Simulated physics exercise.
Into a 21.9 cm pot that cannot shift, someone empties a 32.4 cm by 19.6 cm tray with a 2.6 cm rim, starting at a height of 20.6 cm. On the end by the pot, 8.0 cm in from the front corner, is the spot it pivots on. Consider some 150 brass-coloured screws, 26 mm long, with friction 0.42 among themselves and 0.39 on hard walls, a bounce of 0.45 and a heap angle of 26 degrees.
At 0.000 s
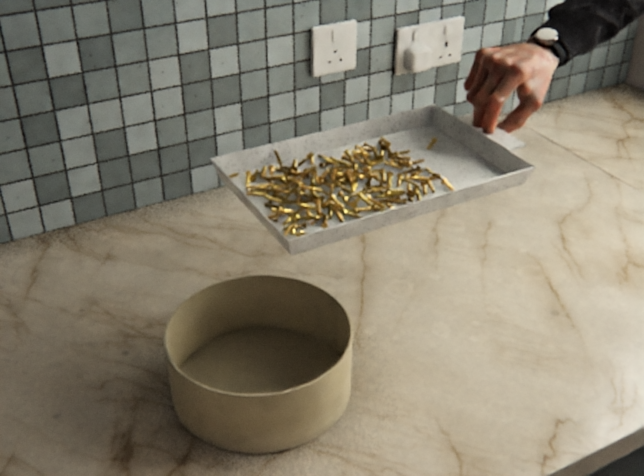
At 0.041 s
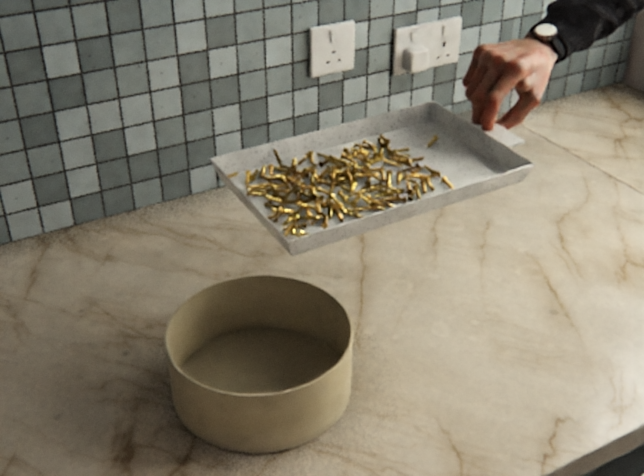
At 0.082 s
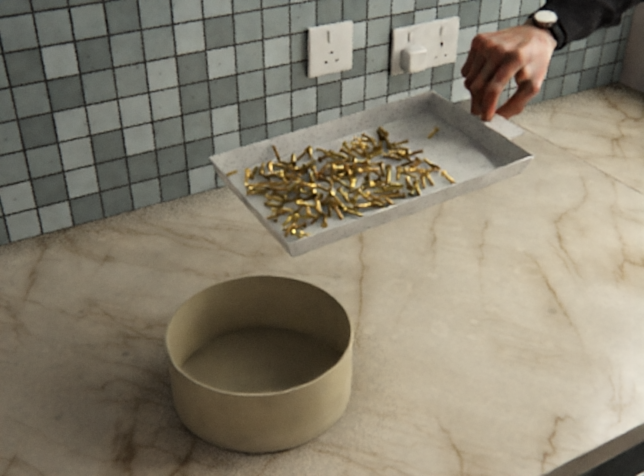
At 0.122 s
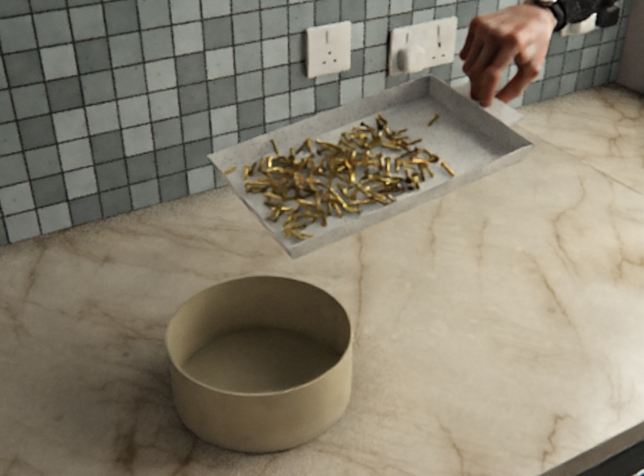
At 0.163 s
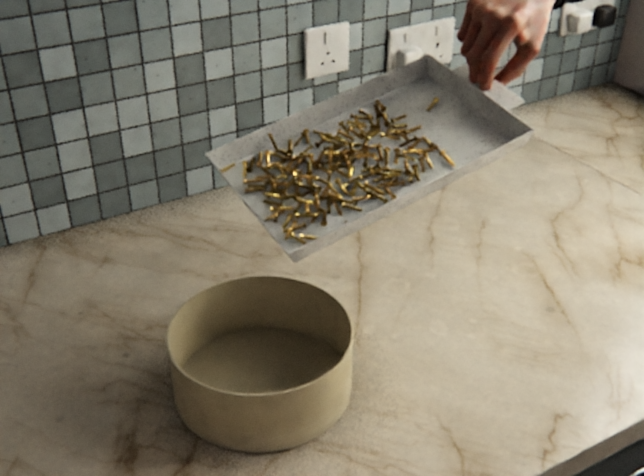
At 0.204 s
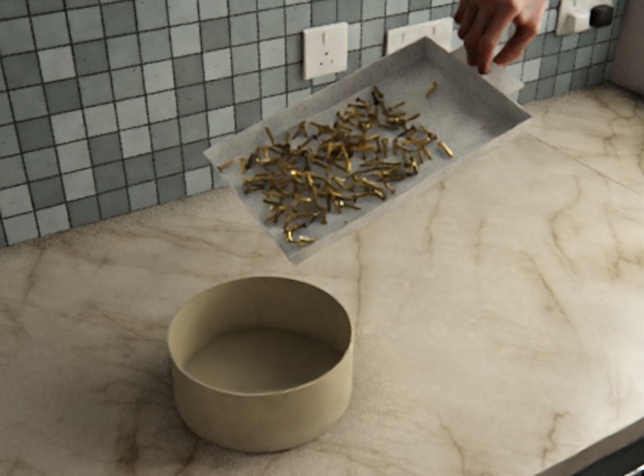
A hand raises the right end of a grey tray of brass-coloured screws, tilting it left.
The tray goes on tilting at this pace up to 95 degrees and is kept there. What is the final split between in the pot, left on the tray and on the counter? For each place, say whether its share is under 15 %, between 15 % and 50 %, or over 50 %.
Outcome: Pot: Over half the load; tray: Very little; counter: Very little.
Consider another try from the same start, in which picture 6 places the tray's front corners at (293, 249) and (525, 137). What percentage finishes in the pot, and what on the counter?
That works out as pot 100 and counter 0.
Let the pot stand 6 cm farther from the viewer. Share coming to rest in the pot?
Around 55 per cent.
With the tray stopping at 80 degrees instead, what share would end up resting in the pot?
It would land at about 95 percent.
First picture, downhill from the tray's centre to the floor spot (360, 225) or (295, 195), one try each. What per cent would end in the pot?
95 and 50 %.
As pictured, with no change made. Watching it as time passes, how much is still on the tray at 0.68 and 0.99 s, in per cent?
I'd say roughly 70, then roughly 0.
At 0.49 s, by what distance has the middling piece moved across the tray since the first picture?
It has moved some 7 cm from its start.
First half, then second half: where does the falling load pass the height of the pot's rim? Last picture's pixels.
(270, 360) or so first, later (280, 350).
After 0.49 s, tilt 56 degrees; the tray holds 100 %, the pot 0 %.
Then, at 0.68 s, tilt 81 degrees; the tray holds 70 %, the pot 5 %.
Then, at 0.99 s, tilt 95 degrees; the tray holds 0 %, the pot 100 %.
At rest (1.7 s), pot 100 %, tray 0 %, counter 0 %.
